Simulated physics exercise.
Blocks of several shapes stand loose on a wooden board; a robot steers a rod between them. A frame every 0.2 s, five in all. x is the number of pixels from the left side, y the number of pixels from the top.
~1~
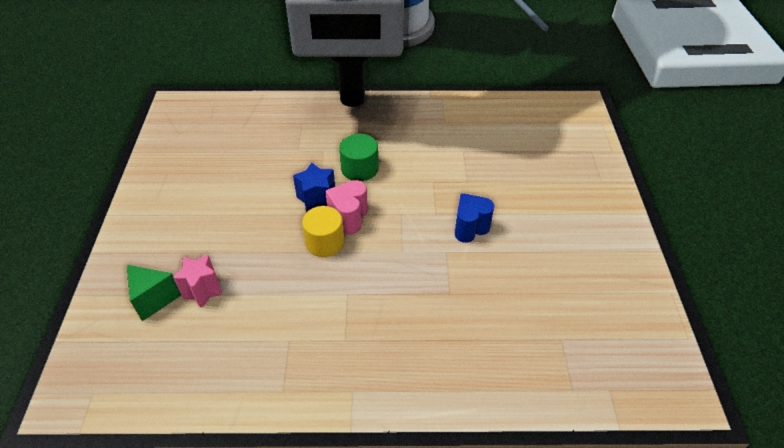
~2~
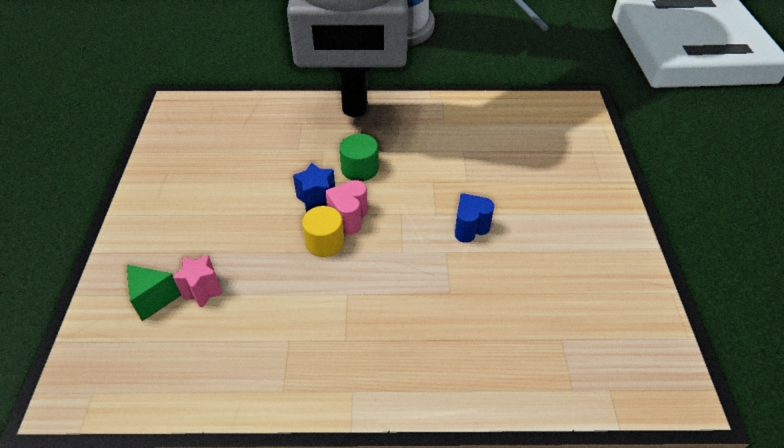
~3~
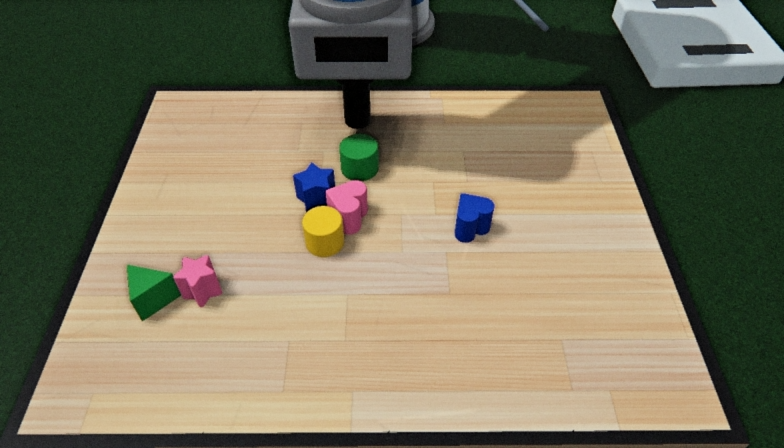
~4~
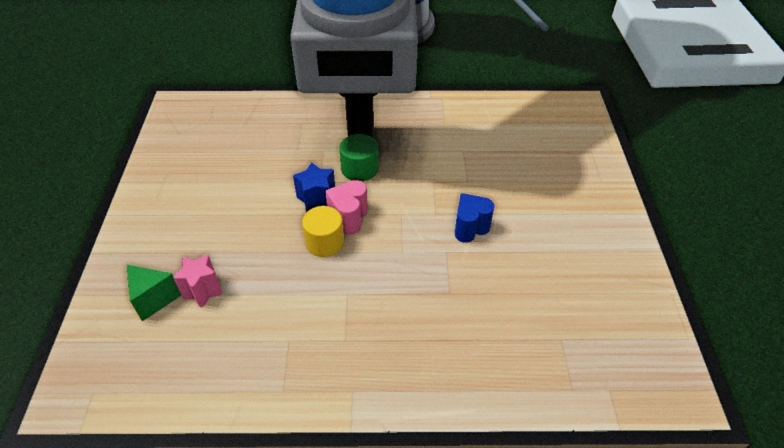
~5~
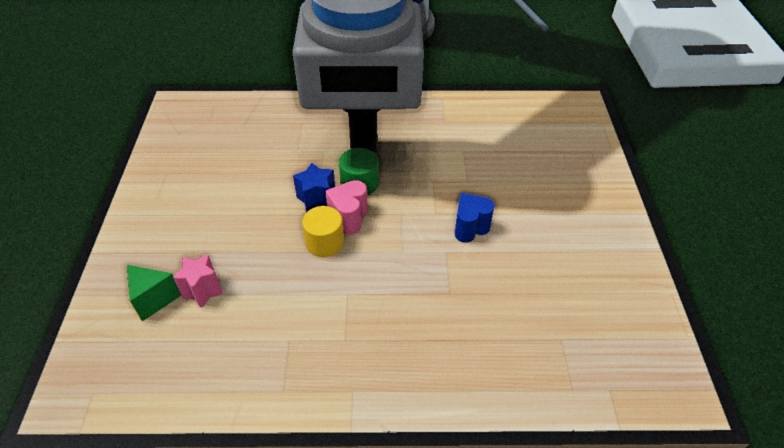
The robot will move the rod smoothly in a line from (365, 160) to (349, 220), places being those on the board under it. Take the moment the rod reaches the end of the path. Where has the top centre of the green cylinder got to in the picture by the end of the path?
I'd place it at (372, 217), taking the centre of its top.
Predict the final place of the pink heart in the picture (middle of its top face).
It is going to be at (359, 248).
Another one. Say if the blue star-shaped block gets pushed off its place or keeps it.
The blue star-shaped block will stay where it stands.
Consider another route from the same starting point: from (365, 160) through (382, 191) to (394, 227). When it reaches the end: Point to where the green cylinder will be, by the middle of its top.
Its top middle is near (381, 230).
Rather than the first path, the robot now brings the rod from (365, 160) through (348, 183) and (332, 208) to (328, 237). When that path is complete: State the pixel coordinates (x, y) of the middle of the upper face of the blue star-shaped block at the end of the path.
About (296, 190).
What follows on the original path. Halfway along, rod at (357, 178); yellow cylinder at (315, 226); pink heart at (357, 218), turned 45° clockwise; green cylinder at (366, 190).
At the end, rod at (348, 209); blue star-shaped block in place; yellow cylinder at (315, 227); pink heart at (359, 248), turned 60° clockwise; green cylinder at (372, 217).
